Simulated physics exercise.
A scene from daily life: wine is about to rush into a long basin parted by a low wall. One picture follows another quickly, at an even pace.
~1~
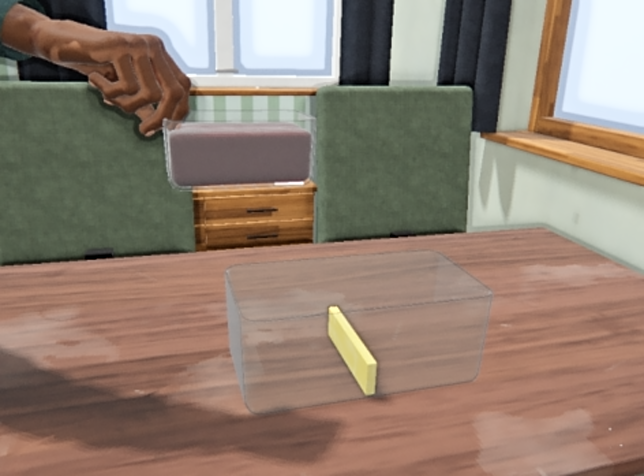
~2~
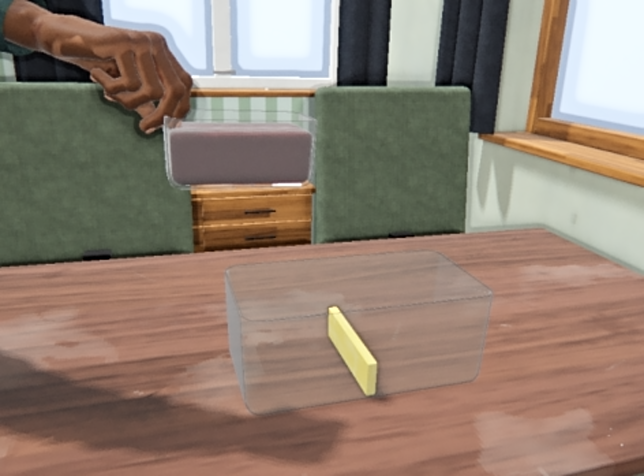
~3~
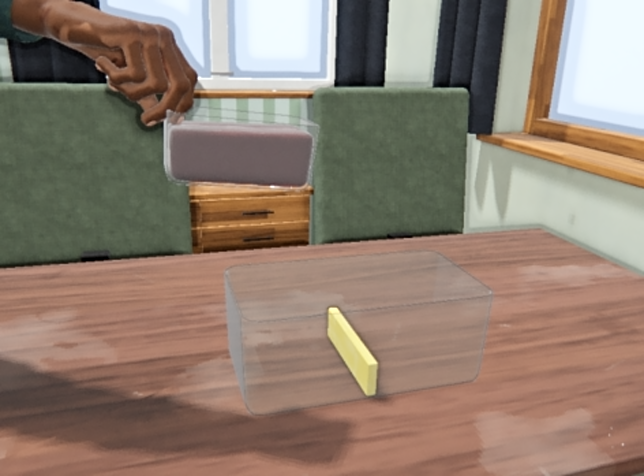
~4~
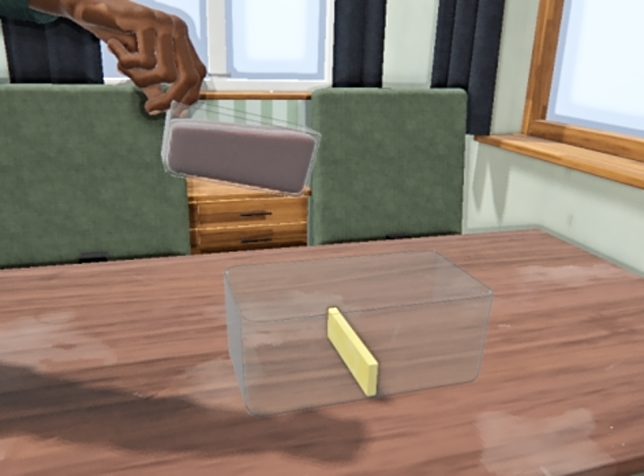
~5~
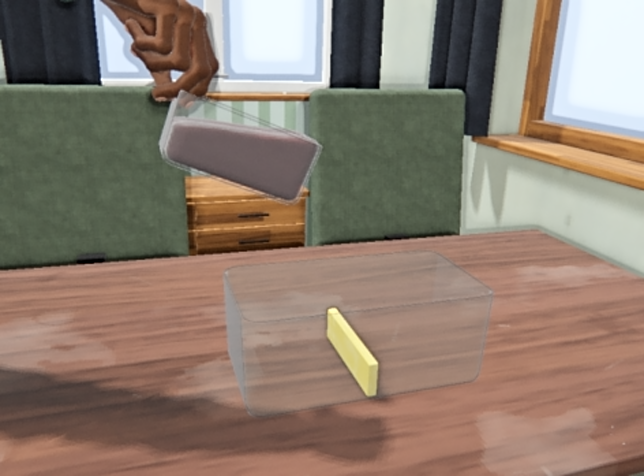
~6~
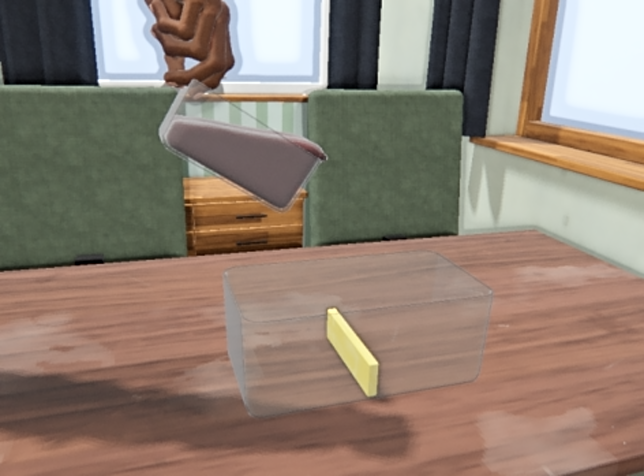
The clip shows a hand tilting a clear container of dull purple liquid steadily down to the right, above a transparent basin with a low yellow wall on a wooden table, until the liquid reaches the container's lower rim.
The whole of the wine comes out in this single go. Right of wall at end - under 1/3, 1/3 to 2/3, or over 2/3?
The amount right of the wall is going to settle in the middle, one third to two thirds.
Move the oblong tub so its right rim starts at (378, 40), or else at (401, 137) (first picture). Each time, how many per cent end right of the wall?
It comes out at around 80 percent and then around 85 percent.
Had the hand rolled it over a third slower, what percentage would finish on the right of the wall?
About 65 %.
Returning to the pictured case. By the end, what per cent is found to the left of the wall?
45 in a hundred.
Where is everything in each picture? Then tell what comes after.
It leans 0°; its right rim is at (307, 117); the wine meets the walls at (167, 129) and (303, 127); the long basin's rim runs from (233, 293) to (464, 271); the wall's top is at (351, 334), in the first picture.
It leans 2°; its right rim is at (308, 118); the wine meets the walls at (167, 129) and (304, 128), in the second picture.
It leans 6°; its right rim is at (309, 124); the wine meets the walls at (168, 127) and (305, 130), in the third picture.
It leans 13°; its right rim is at (311, 132); the wine meets the walls at (169, 124) and (307, 133), in the fourth picture.
It leans 22°; its right rim is at (312, 143); the wine meets the walls at (168, 123) and (311, 138); 1 per cent is over the edge, in the fifth picture.
It leans 32°; its right rim is at (310, 157); the wine meets the walls at (168, 121) and (302, 145); 5 per cent is over the edge, in the sixth picture.
A moment on, the oblong tub is tipped on its side and 20 per cent is still to pour, 6 is left of the wall and 19 right of it.
Next, the oblong tub is tipped on its side and 4 per cent is still to pour, 34 is left of the wall and 56 right of it.
Then the oblong tub is tipped on its side and 1 per cent is still to pour, 43 is left of the wall and 51 right of it.
Later the oblong tub is tipped on its side and 0 per cent is still to pour, 45 is left of the wall and 52 right of it.
At rest 46 per cent lies left of the wall, 52 right of it and 2 outside.
